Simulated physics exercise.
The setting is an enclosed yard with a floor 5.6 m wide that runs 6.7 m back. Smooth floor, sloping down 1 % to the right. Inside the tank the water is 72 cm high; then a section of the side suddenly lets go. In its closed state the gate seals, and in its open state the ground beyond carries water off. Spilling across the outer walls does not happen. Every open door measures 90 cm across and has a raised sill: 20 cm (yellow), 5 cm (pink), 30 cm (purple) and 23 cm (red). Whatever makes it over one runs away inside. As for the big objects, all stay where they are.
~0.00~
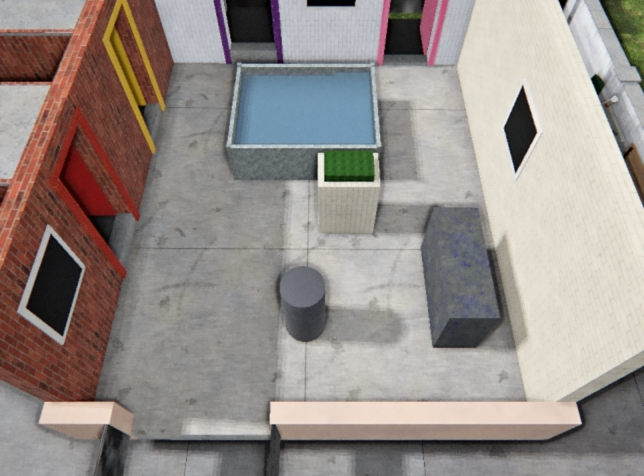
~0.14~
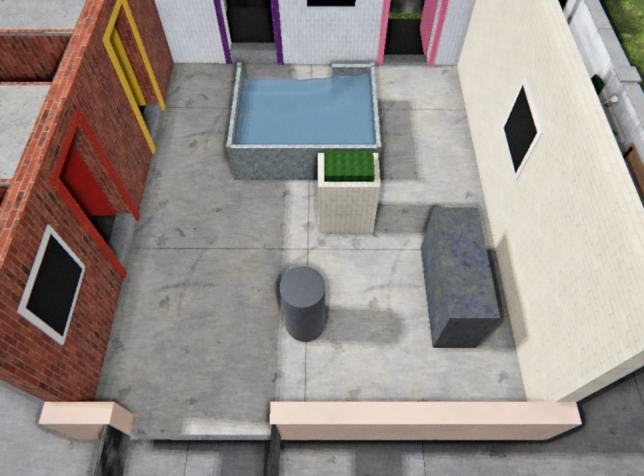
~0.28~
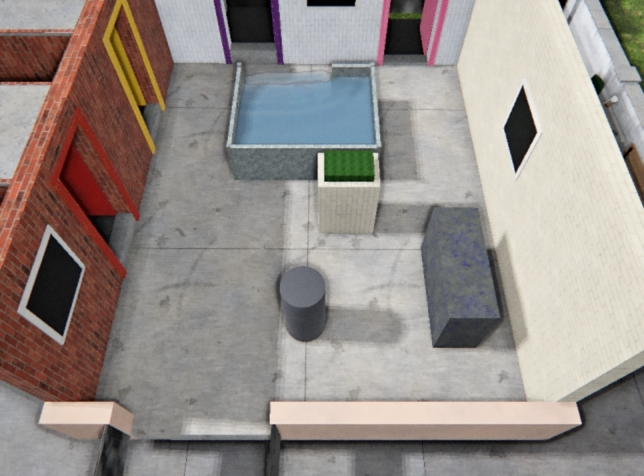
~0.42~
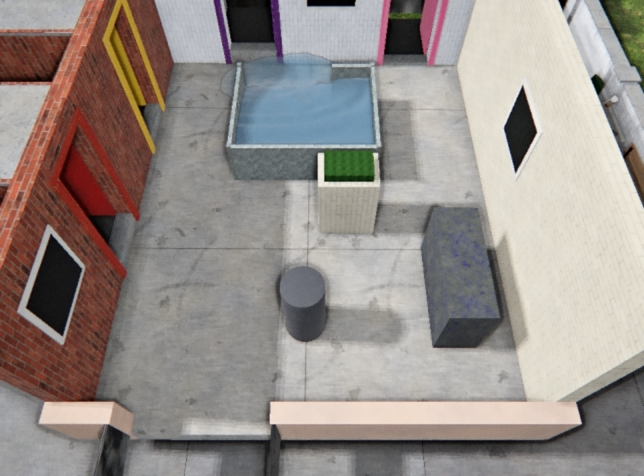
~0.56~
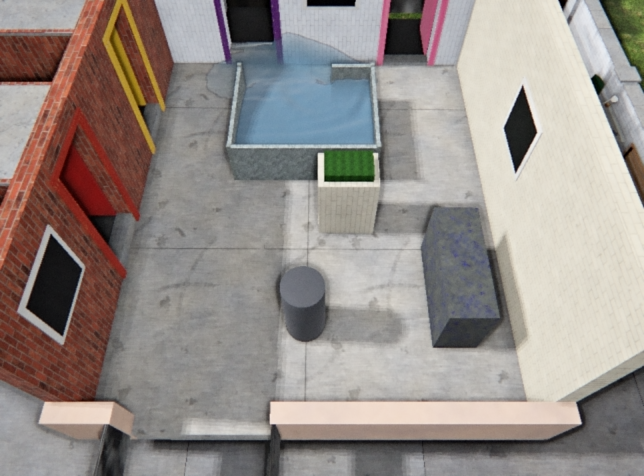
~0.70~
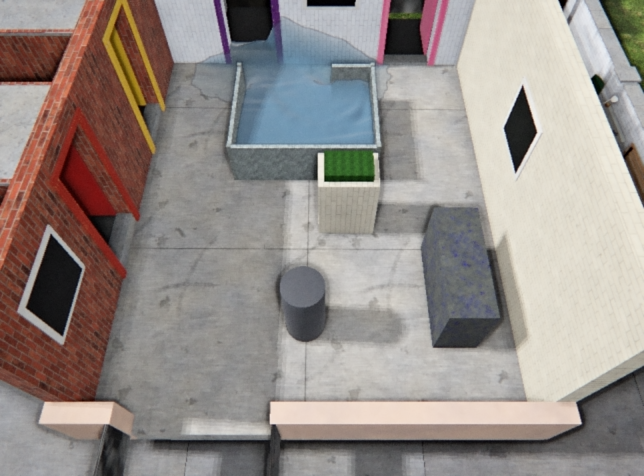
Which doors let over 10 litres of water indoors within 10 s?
The yellow door: 10 litres or less, the pink door: Over 10 litres, the purple door: Over 10 litres, the red door: 10 litres or less.
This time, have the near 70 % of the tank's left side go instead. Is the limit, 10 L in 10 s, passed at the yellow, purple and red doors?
Yellow beyond, purple short, red short.
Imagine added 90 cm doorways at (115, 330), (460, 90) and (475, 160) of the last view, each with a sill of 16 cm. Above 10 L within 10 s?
Door 1: Lower; door 2: Higher; door 3: Lower.
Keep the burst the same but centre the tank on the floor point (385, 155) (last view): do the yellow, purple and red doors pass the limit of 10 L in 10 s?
Result - yellow door does not exceed it, purple door does not exceed it, red door does not exceed it.
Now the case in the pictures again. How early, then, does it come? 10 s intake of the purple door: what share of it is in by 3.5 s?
I'd put it at about 100 per cent by that point.
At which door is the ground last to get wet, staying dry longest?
Looks like the red door.
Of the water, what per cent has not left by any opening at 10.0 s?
Around 76 percent of the water.
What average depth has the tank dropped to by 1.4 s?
Around 41 cm on average.
After 1.4 s water covers 20 % of the floor and is deepest (53 cm) near (284, 71); yellow door not reached, pink door 9 cm at the sill, 0 L in, purple door 47 cm at the sill, 45 L in, red door not reached.
After 2.2 s water covers 30 % of the floor and is deepest (48 cm) near (184, 64); yellow door 15 cm at the sill, 0 L in, pink door 8 cm at the sill, 5 L in, purple door 36 cm at the sill, 94 L in, red door not reached.
After 3.5 s water covers 65 % of the floor and is deepest (26 cm) near (450, 78); yellow door 14 cm at the sill, 0 L in, pink door 8 cm at the sill, 11 L in, purple door 20 cm at the sill, 102 L in, red door 4 cm at the sill, 0 L in.
After 6.0 s water covers 95 % of the floor and is deepest (15 cm) near (375, 415); yellow door 9 cm at the sill, 0 L in, pink door 8 cm at the sill, 40 L in, purple door 13 cm at the sill, 103 L in, red door 3 cm at the sill, 0 L in.
After 10.0 s water covers 100 % of the floor and is deepest (11 cm) near (530, 415); yellow door 4 cm at the sill, 0 L in, pink door 6 cm at the sill, 63 L in, purple door 8 cm at the sill, 103 L in, red door 3 cm at the sill, 0 L in.
